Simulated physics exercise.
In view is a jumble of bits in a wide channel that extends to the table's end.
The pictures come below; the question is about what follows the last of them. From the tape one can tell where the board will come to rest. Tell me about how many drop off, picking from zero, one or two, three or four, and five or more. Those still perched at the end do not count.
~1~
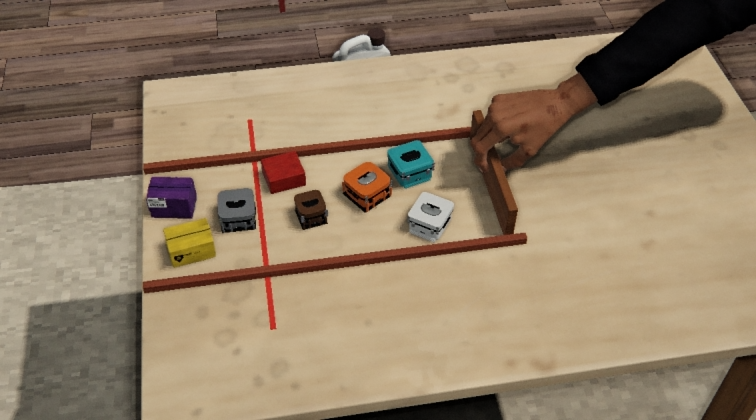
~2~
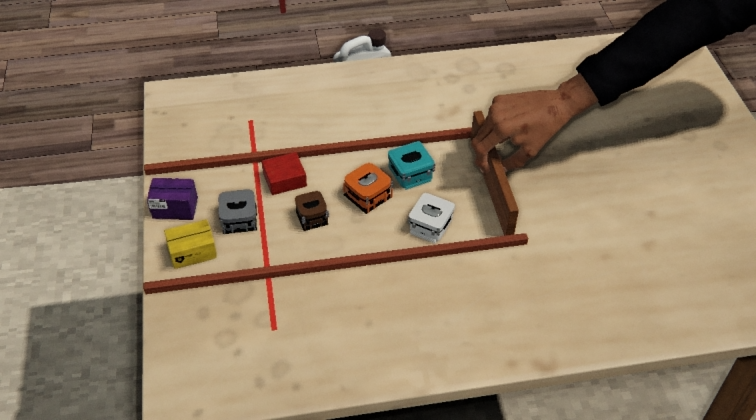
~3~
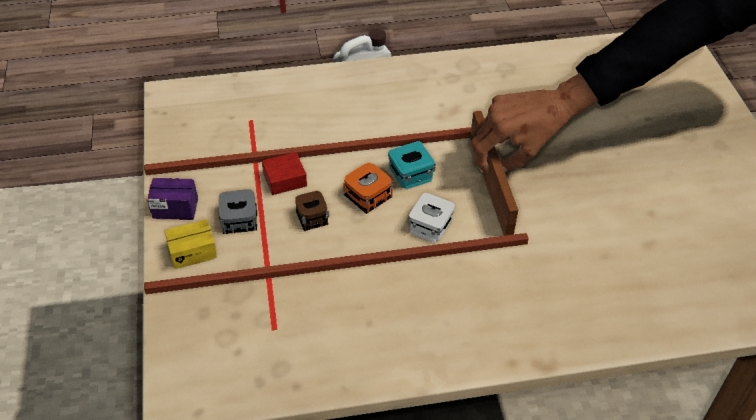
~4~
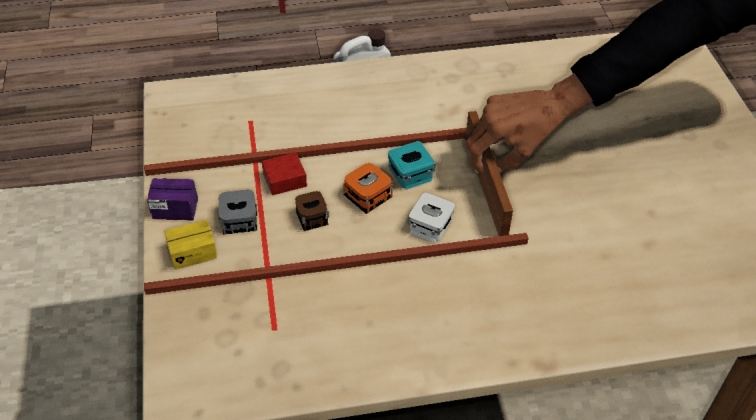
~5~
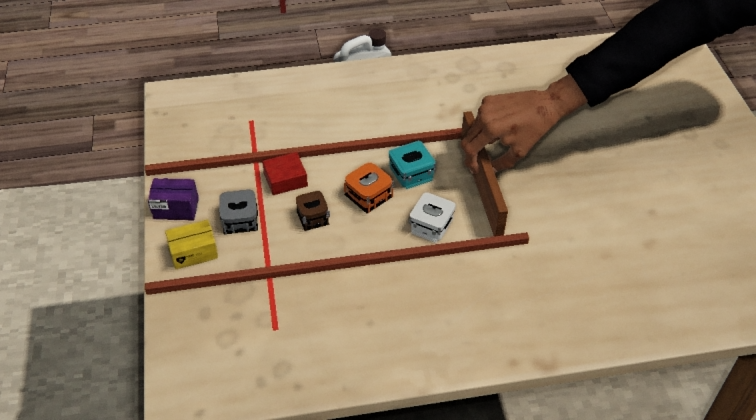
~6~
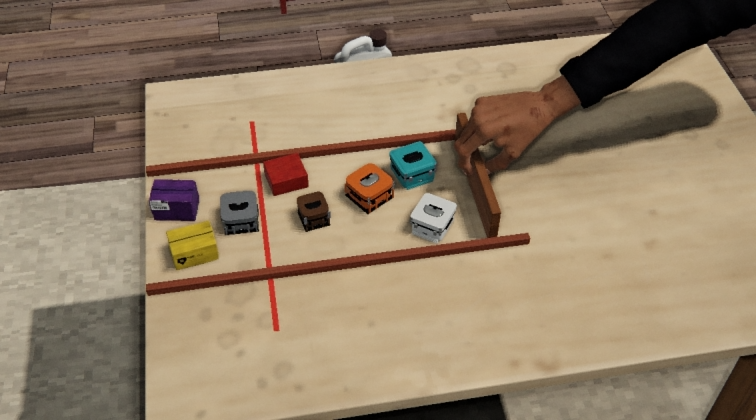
Count off: Nothing.
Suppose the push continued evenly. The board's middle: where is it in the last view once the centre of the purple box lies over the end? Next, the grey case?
The purple box gives roughly (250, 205), the grey case roughly (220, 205).
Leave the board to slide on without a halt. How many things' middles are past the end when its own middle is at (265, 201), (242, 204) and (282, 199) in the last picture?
First 0, then 1, then 0.
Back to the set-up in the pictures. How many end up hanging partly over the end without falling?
I'd put it at 1.
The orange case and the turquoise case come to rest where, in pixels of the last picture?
Final spots - orange case (245, 216), turquoise case (241, 184).
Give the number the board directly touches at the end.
3.
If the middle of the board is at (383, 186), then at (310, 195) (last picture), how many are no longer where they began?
At the first place 4, at the second 6.
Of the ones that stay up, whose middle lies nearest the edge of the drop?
It's the purple box.
Soon after, none off yet; purple box at rest near (175, 200); yellow box at rest near (193, 246); grey case at rest near (240, 213).
After that, none off yet; purple box at rest near (175, 200); yellow box at rest near (193, 246); grey case displaced about its own width near (213, 213).
In the end, the number that fall off is zero.
